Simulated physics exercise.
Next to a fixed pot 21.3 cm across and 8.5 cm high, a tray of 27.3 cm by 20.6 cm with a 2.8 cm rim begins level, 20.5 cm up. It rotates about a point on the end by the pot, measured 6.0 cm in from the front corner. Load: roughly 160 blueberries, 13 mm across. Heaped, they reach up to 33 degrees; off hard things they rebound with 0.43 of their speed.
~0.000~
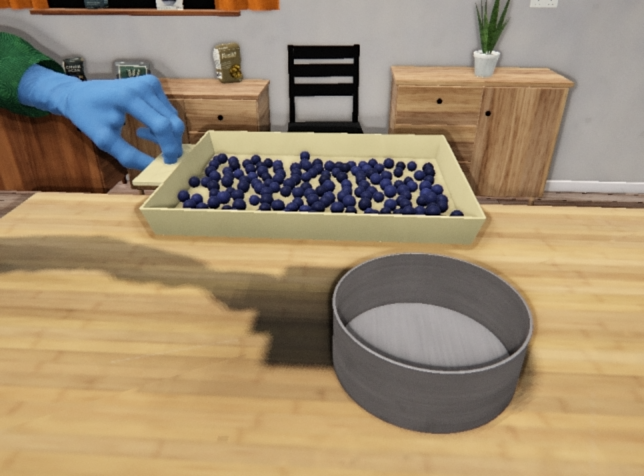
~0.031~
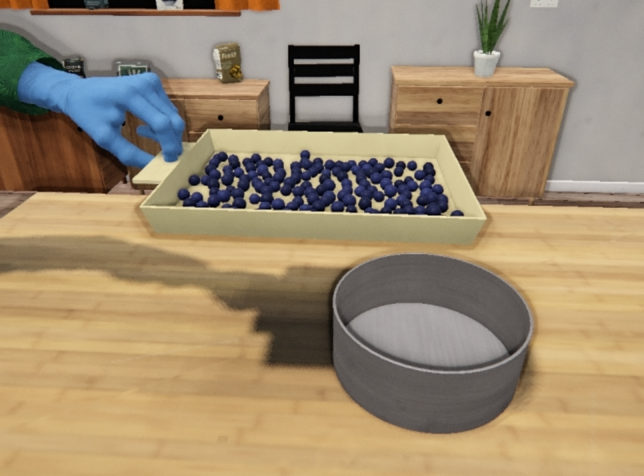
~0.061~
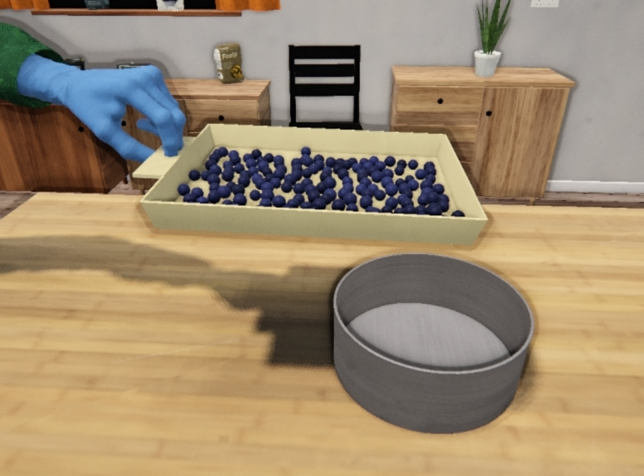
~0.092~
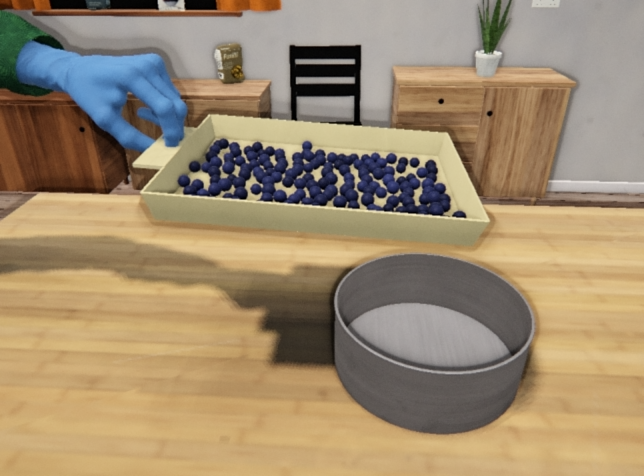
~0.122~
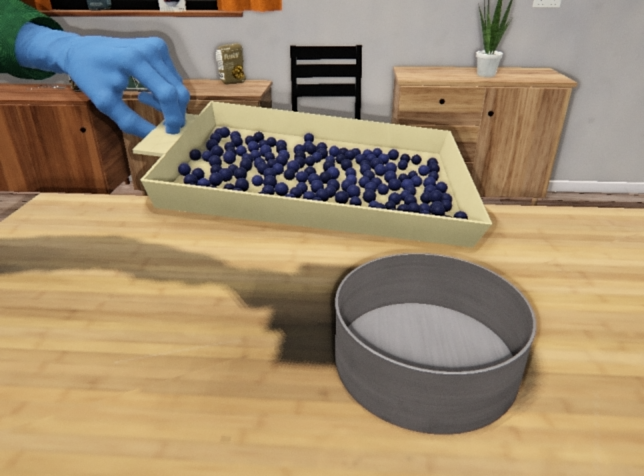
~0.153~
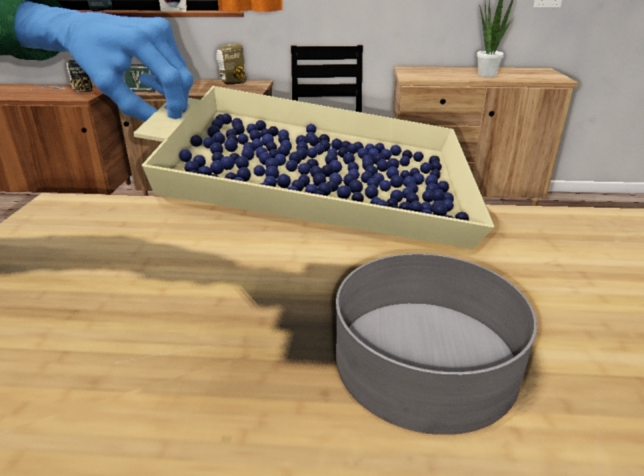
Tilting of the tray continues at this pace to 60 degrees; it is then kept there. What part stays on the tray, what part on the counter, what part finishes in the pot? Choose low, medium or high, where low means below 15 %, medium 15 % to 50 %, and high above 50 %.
Shares - tray: High, counter: Low, pot: Low.
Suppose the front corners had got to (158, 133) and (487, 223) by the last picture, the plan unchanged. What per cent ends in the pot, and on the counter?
That works out as pot 5 and counter 25.
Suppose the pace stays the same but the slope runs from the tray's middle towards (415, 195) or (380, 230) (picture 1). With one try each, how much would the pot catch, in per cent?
Estimate: Some 0 % and some 0 % respectively.
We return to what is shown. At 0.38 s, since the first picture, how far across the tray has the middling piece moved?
It has moved some 2 cm from its start.
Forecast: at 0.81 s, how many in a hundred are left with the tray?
Around 95 percent.
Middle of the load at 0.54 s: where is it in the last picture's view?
Load centre: About (419, 143) px.
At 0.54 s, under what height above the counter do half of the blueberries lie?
The halfway mark is near 28 cm.
After 0.38 s, tilt 35 degrees; the tray holds 100 %, the pot 0 %.
Then, at 0.54 s, tilt 53 degrees; the tray holds 100 %, the pot 0 %.
After 0.81 s, tilt 60 degrees; the tray holds 95 %, the pot 0 %.
At rest (1.7 s), tray 90 %, counter 5 %, pot 5 %.
